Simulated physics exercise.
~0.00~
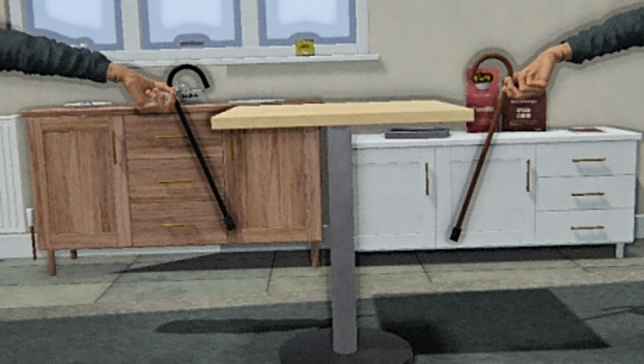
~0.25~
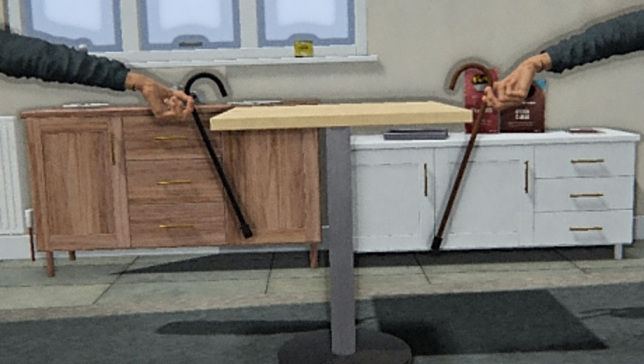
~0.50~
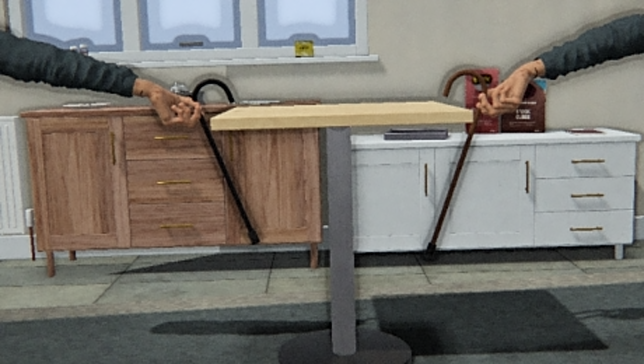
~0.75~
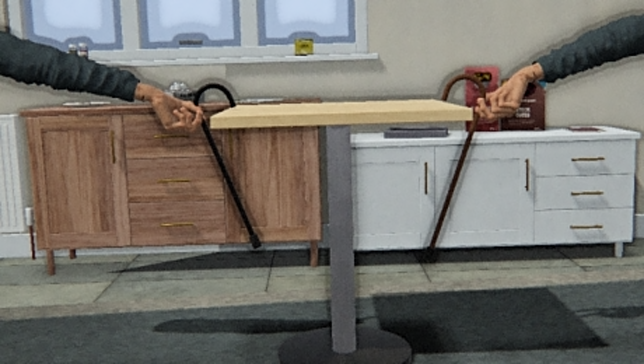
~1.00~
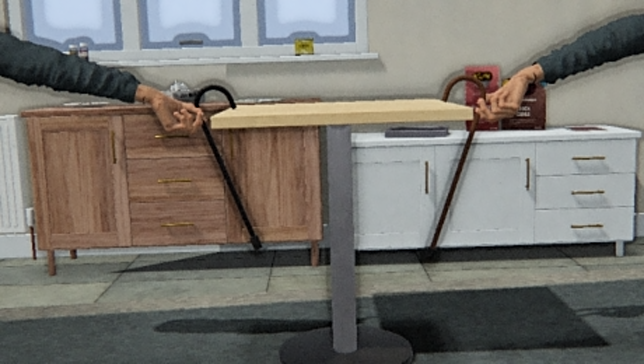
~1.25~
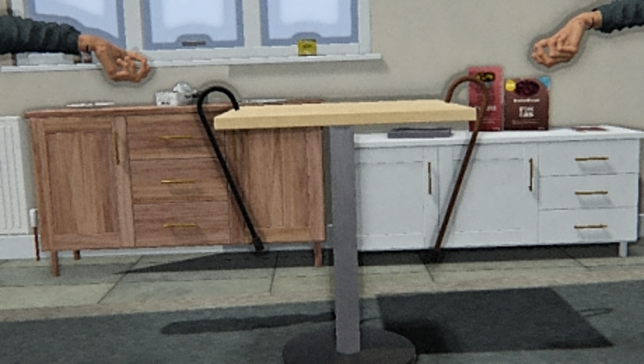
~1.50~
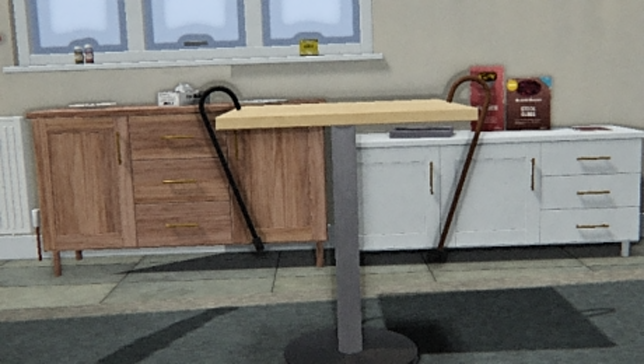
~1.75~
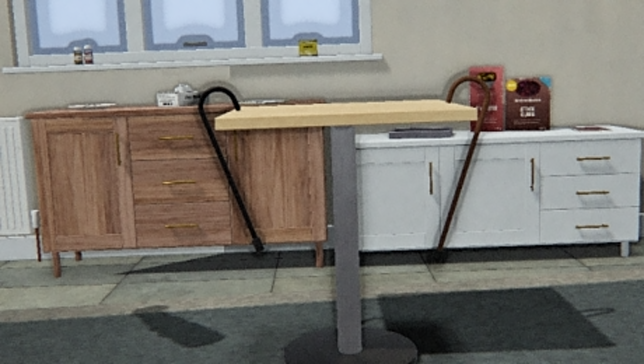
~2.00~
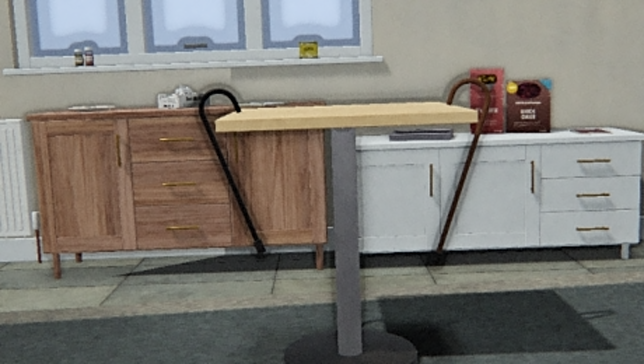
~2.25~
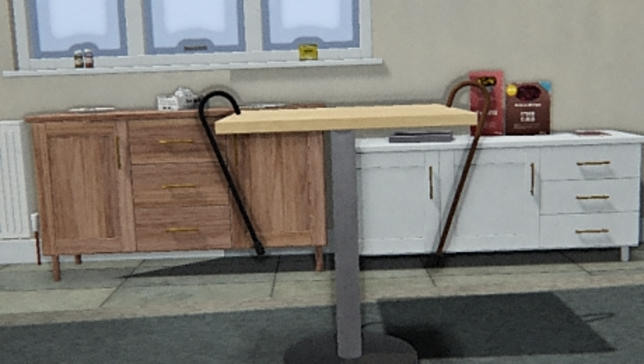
In a room, two hands hook canes onto a table's opposite edges, and both stay hanging.
